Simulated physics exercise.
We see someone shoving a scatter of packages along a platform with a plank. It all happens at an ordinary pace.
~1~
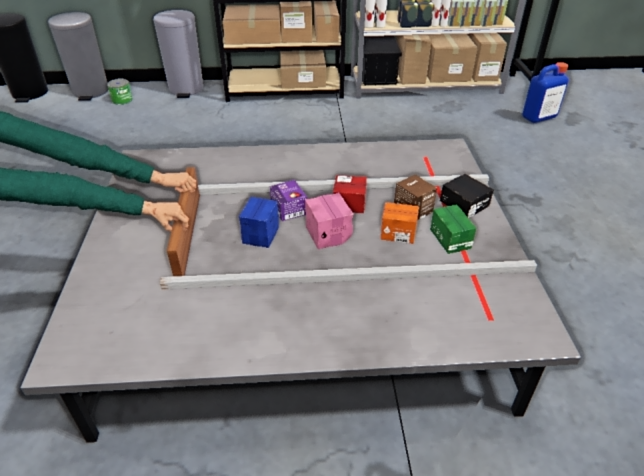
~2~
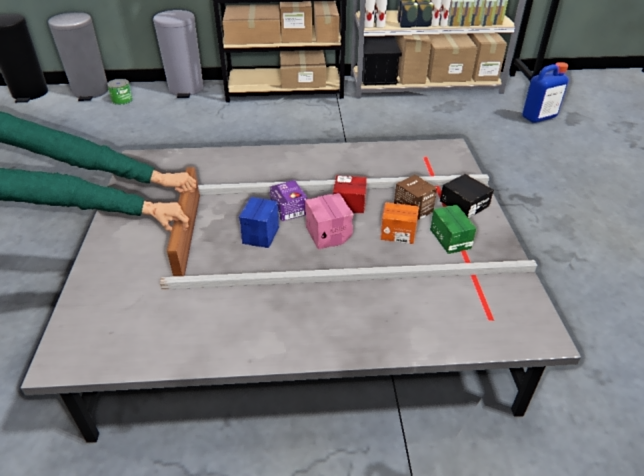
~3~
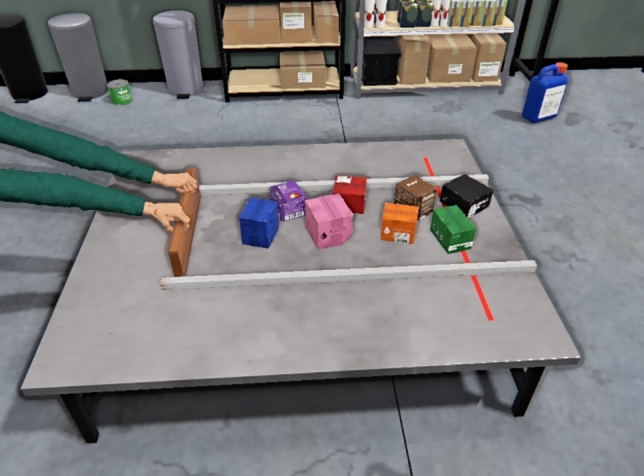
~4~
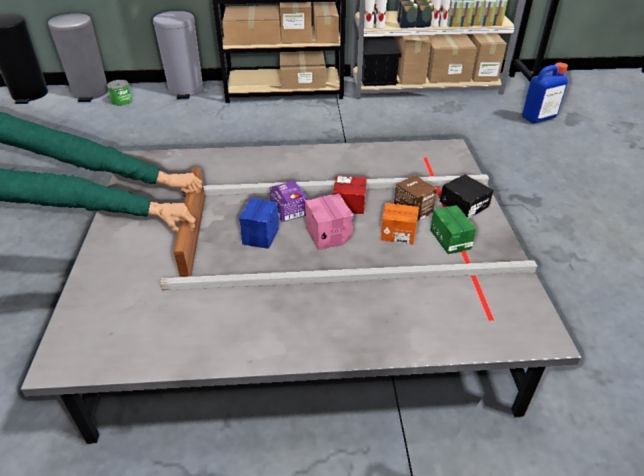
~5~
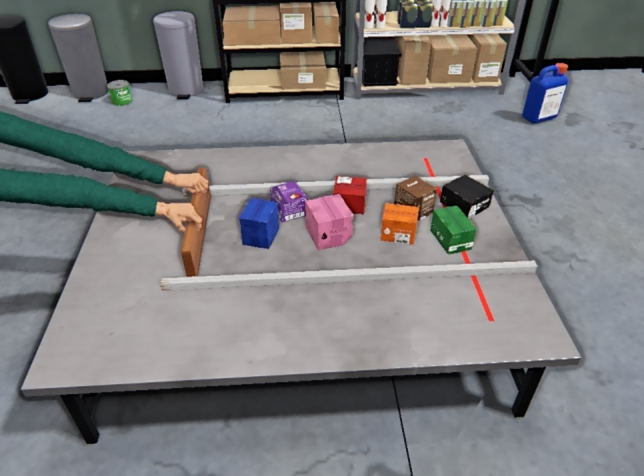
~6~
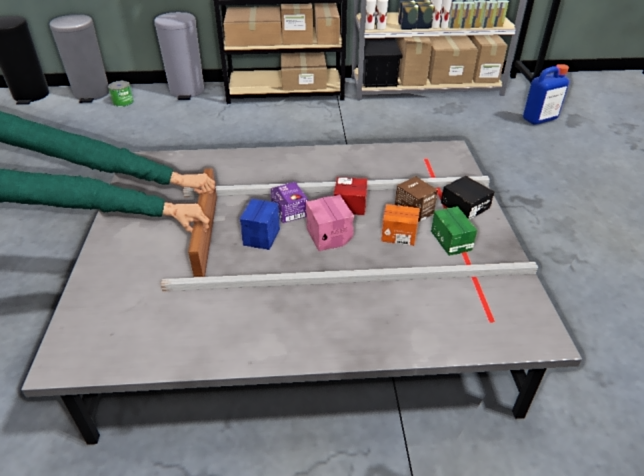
Two green-sleeved arms reach in from the left over a grey table in a workshop-like room, seen from above at an angle, with shelves of cardboard boxes behind. Their hands grip a brown plank between two pale rails, with blue, purple, pink, red, orange, brown, green and black boxes scattered to the right, the last few near a red line. The plank slides slightly rightward without touching the boxes, which stay put, as does the camera.
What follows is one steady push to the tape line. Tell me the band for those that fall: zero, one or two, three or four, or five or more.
Outcome: The number that fall off is three or four.
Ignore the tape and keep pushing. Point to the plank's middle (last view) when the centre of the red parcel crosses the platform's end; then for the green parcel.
Its middle is around (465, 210) and around (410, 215).
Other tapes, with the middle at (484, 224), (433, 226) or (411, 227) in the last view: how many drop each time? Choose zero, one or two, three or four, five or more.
One after another: Five or over; either three or four; one to two.
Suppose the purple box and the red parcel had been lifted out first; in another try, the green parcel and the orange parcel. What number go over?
The counts: 2 and 2.
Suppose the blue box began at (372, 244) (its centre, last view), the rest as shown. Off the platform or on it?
It remains up.
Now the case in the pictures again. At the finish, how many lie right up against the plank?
2 of them.
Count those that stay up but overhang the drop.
Overhanging: 2.
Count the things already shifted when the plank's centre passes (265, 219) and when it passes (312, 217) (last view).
By then 1, and 4.
Soon after, none off yet; black parcel at rest near (467, 197); green parcel at rest near (453, 231); brown box at rest near (416, 200).
After that, none off yet; black parcel displaced a little near (473, 197); green parcel displaced about its own width near (486, 232); brown box displaced about its own width near (441, 200).
In the end, the number that fall off is three or four; gone, orange parcel, brown box, green parcel and black parcel.
